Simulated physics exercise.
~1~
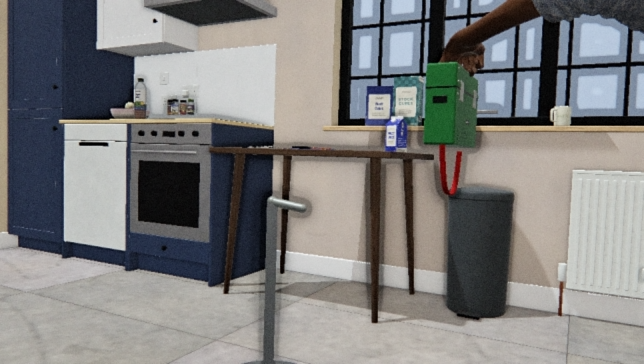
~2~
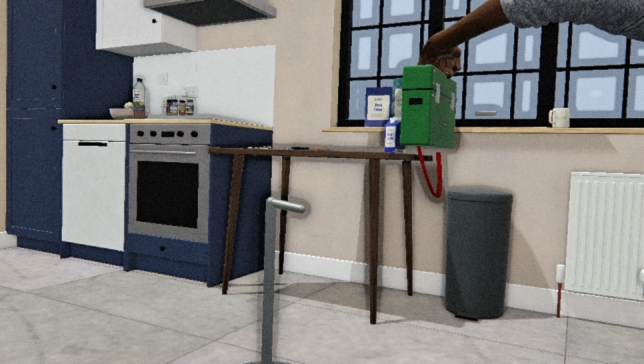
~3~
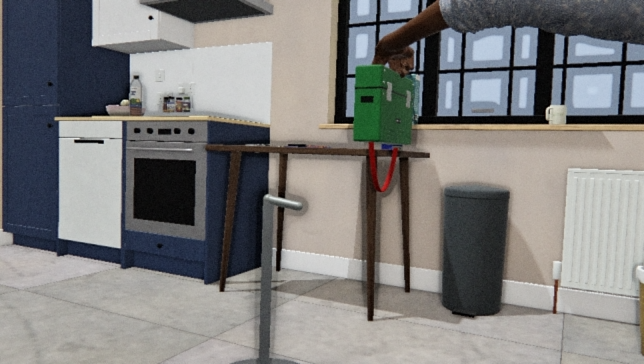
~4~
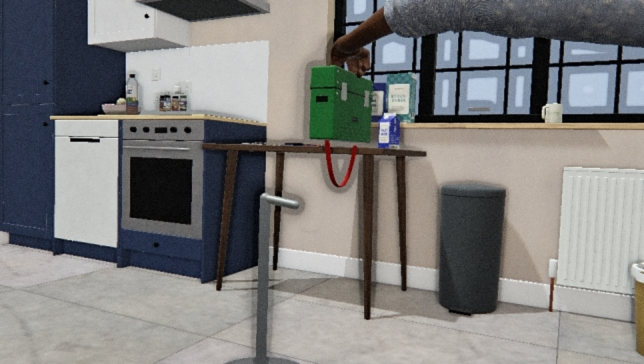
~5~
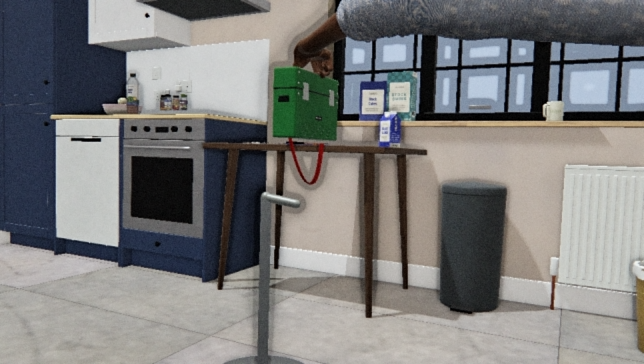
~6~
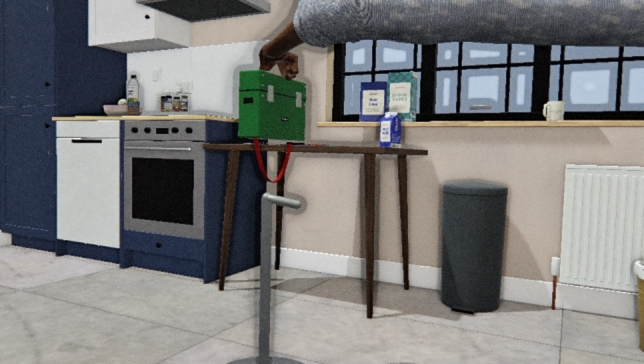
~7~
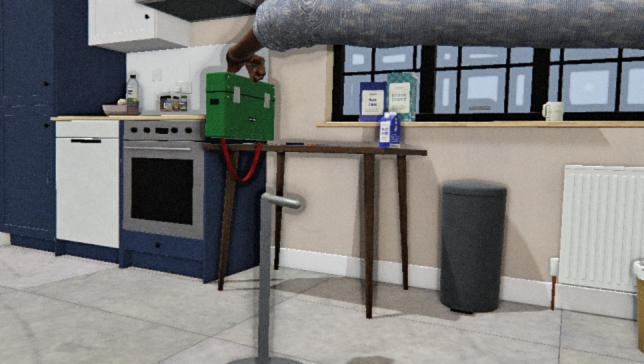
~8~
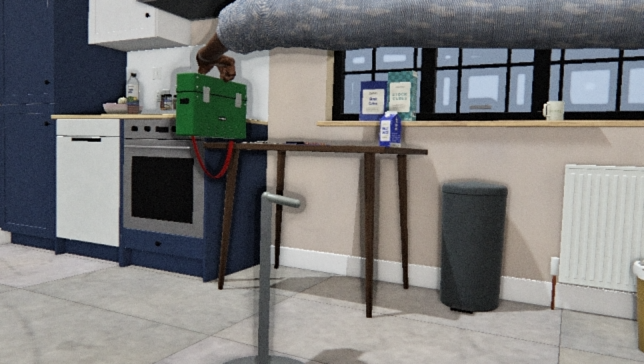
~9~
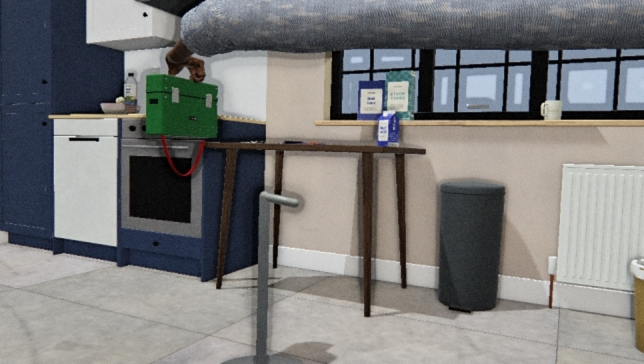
Green case with a dangling red ribbon loop being carried left by a hand, passing over a hooked post without snagging.
